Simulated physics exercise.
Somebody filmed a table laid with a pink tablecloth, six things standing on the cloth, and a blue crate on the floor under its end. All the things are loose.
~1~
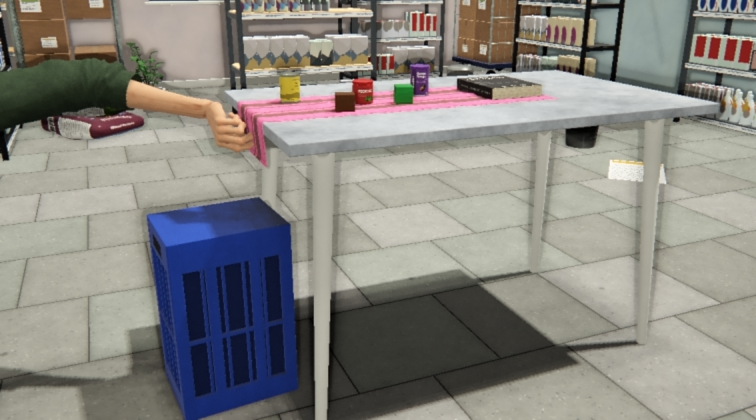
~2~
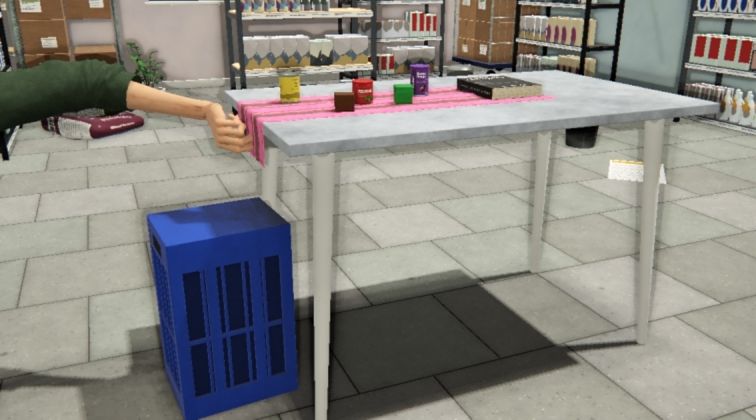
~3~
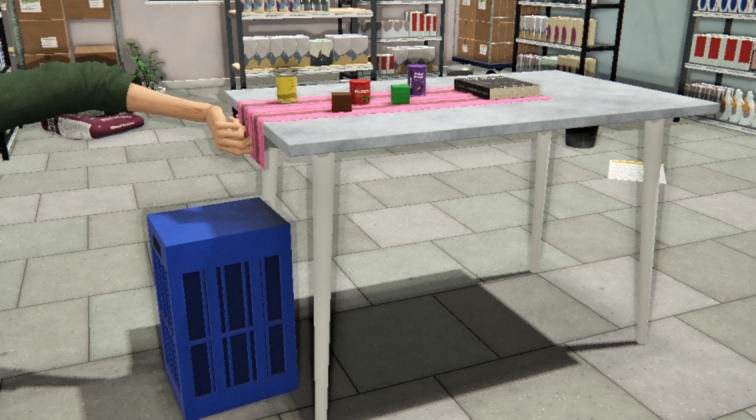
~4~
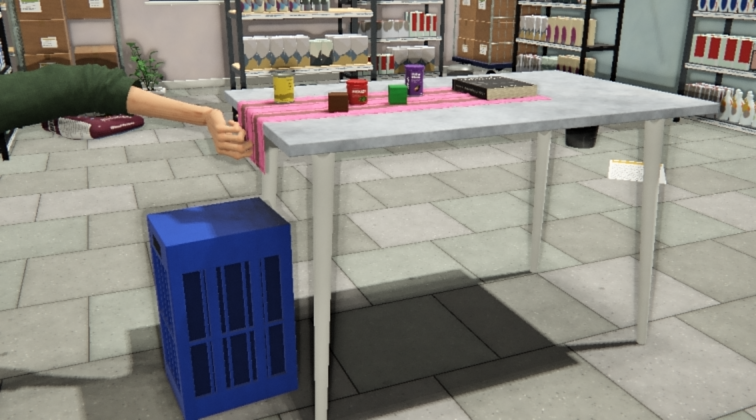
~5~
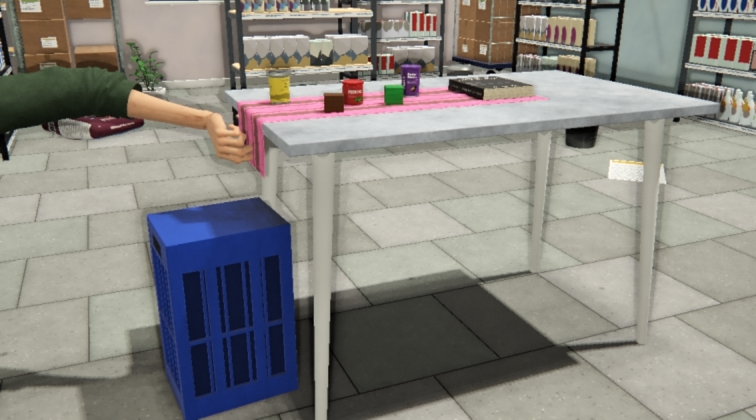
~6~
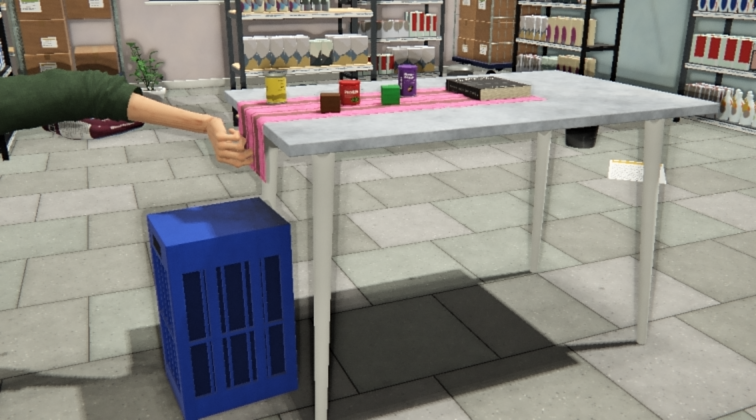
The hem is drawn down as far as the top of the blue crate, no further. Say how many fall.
Over the edge go one.
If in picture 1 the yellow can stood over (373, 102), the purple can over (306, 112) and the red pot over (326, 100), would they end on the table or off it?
The yellow can remains up, the purple can falls, the red pot survives.
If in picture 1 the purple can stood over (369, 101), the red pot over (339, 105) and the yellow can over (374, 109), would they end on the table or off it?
The purple can remains up; the red pot stays on; the yellow can stays on.
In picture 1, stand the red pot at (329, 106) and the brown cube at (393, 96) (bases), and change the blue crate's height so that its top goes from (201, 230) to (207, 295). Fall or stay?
The red pot is carried off, the brown cube does not fall.
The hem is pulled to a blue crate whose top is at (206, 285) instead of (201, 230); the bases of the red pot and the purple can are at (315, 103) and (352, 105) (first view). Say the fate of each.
The red pot is carried off; the purple can falls.
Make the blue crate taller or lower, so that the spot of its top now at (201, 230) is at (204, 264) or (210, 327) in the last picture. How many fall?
Then 2 and 4.
Soon after, hem near (253, 196); all still up.
After that, hem on the crate; yellow can gone.
In the end, hem on the crate; yellow can gone. The table loses one.
